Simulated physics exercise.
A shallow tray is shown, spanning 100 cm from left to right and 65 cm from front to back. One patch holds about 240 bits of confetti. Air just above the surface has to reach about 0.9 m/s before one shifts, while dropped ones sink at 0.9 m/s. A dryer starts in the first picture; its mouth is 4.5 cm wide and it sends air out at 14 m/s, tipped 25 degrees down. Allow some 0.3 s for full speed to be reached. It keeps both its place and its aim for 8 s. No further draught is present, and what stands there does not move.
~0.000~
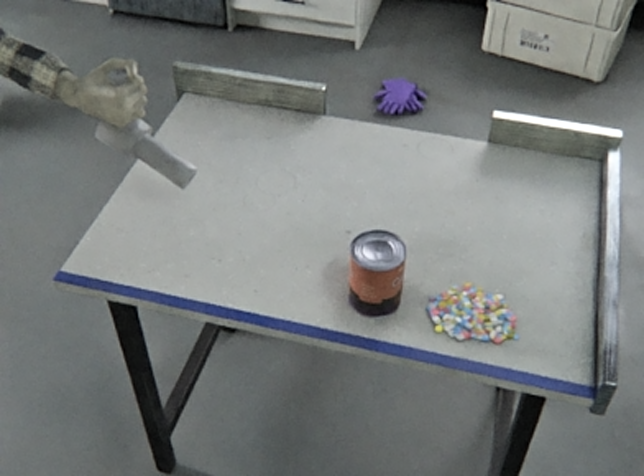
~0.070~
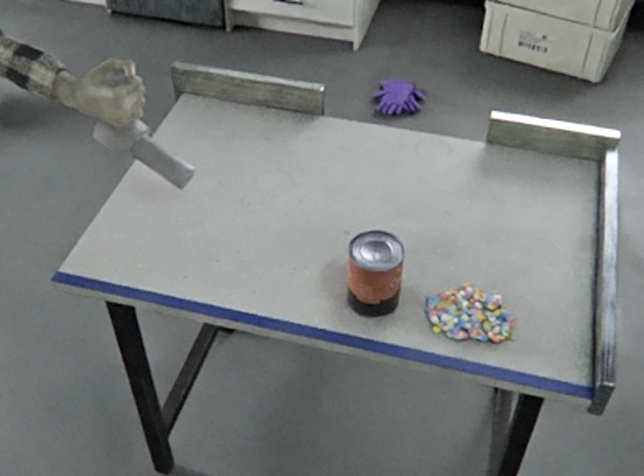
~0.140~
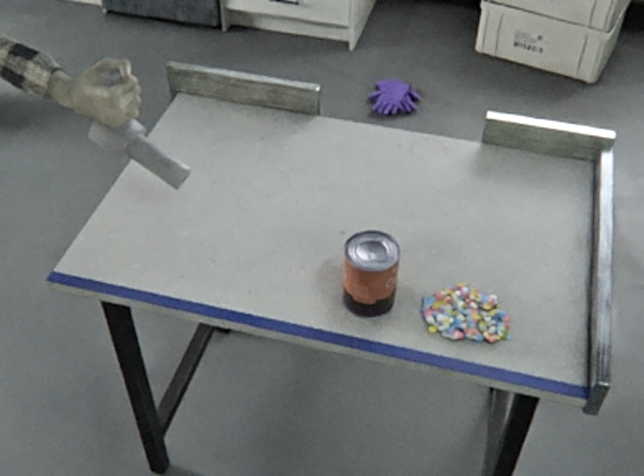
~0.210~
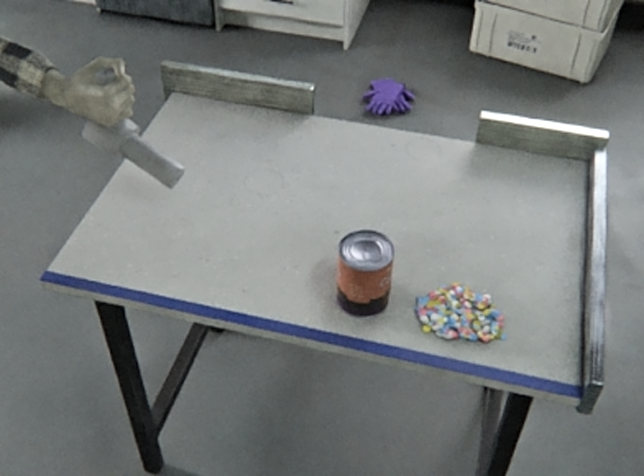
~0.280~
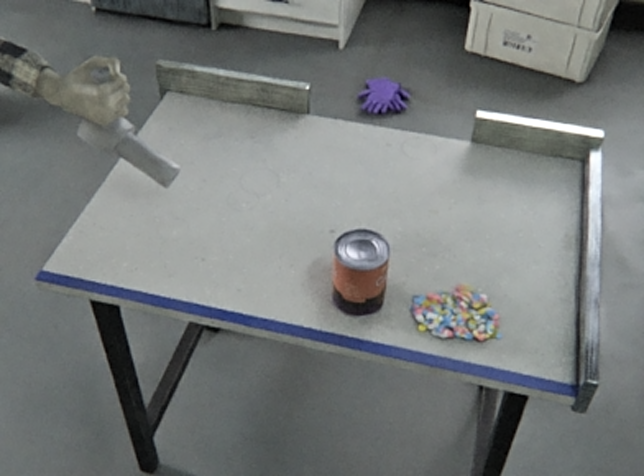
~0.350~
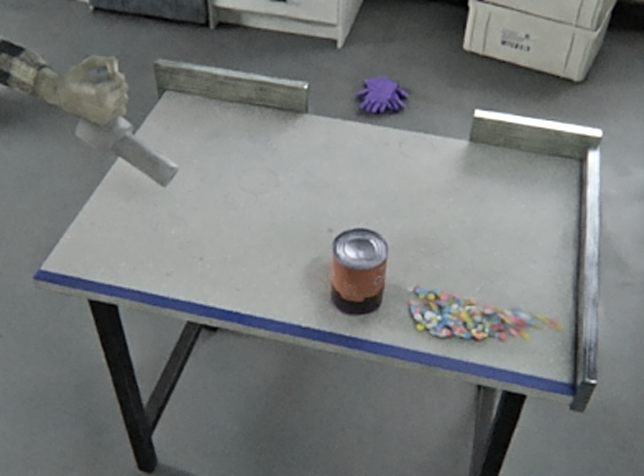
A small pile of colourful confetti sat still beside a tin on a table while a hand at the left held a dryer pointed across the surface, then some bits scattered toward the right.
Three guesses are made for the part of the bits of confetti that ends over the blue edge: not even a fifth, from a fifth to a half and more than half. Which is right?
Chances are it's the larger portion of them.
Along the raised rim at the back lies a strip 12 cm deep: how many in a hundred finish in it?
5 per cent.
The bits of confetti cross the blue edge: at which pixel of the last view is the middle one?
I'd put my finger close to (509, 383).
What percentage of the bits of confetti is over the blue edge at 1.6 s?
I'd put it at some 60 %.
After 1.6 s the count stands so, 59 % are over the blue edge; the middle of those still in play is near (474, 334).
After 2.6 s the count stands so, 80 % are over the blue edge; the middle of those still in play is near (494, 322).
After 4.4 s the count stands so, 85 % are over the blue edge.
After 8.0 s, at the end, 86 % are over the blue edge.
